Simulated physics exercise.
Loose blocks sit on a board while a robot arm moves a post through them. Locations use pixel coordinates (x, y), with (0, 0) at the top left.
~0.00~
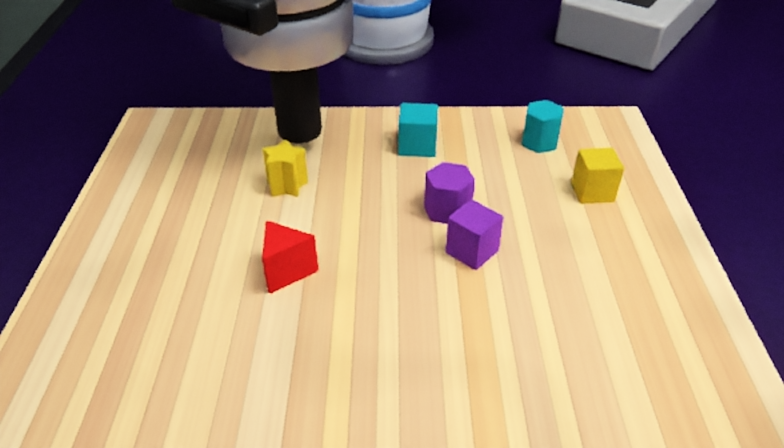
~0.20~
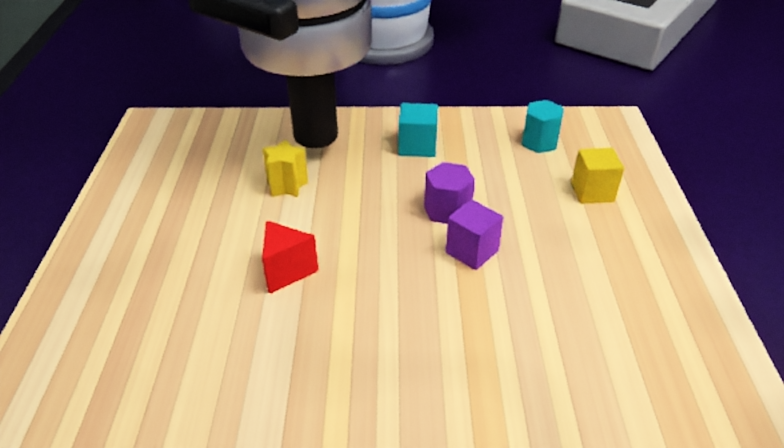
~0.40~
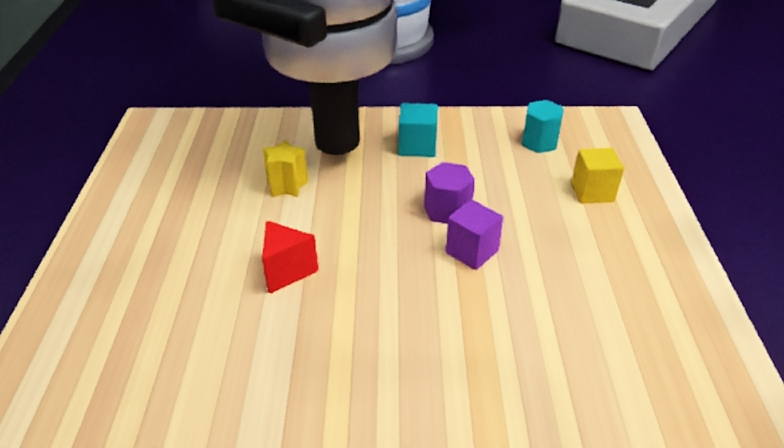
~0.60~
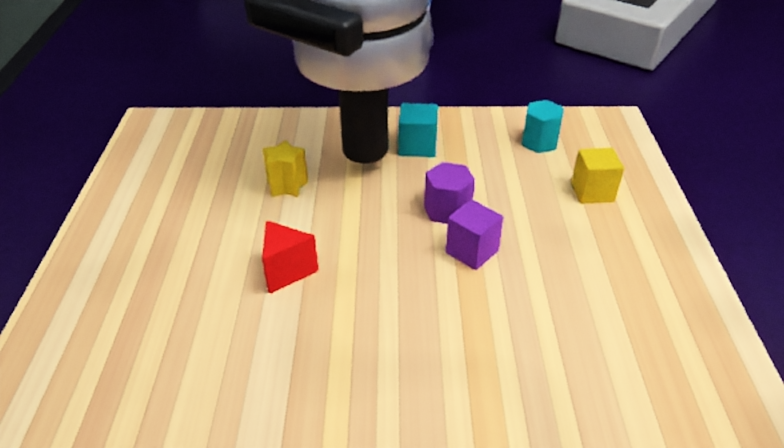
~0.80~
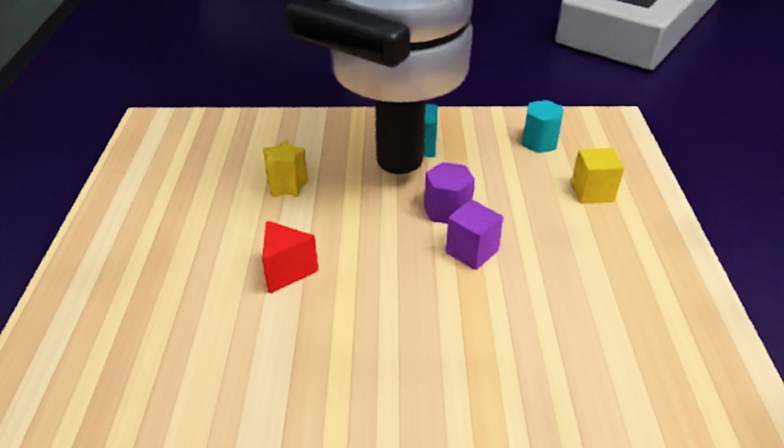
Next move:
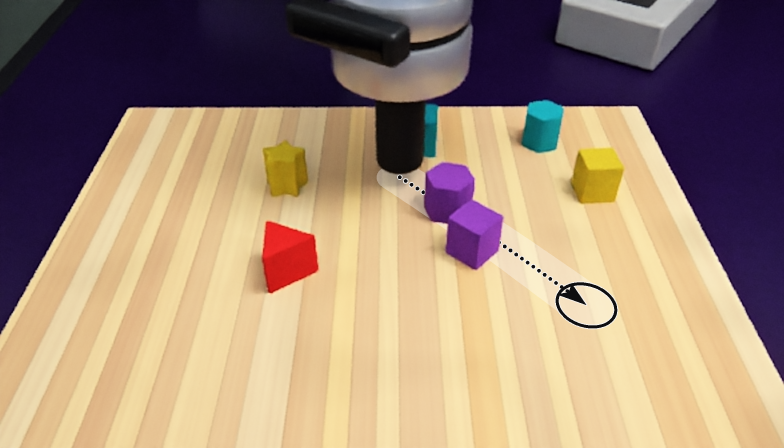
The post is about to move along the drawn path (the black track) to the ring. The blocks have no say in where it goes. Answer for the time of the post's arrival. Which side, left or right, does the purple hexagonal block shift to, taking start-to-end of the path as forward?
Sideways shift: Left.
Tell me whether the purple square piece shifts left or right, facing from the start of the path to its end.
Right-hand side.
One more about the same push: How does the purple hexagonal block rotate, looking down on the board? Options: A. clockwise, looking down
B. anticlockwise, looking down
B
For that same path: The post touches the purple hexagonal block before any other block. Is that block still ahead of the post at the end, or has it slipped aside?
The block stays ahead.
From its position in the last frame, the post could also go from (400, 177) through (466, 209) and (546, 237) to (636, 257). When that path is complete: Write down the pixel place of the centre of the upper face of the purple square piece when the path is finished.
At the end it should sit near (495, 238).
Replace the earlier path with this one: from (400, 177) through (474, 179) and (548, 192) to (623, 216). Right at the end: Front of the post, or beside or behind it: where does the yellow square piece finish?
Slipped off.
The drawn path runs from (400, 177) directly to (586, 305).
On the path given first. One third of the way, post (457, 198); purple hexagonal block (496, 202); purple square piece (491, 231), turned 55° clockwise.
Two thirds of the way, post (521, 240); purple hexagonal block (571, 243); purple square piece (499, 248), turned 85° clockwise.
At the end, post (591, 289); turquoise square piece not moved; purple hexagonal block (656, 287), turned 25° anticlockwise; purple square piece (499, 250), turned 95° clockwise.
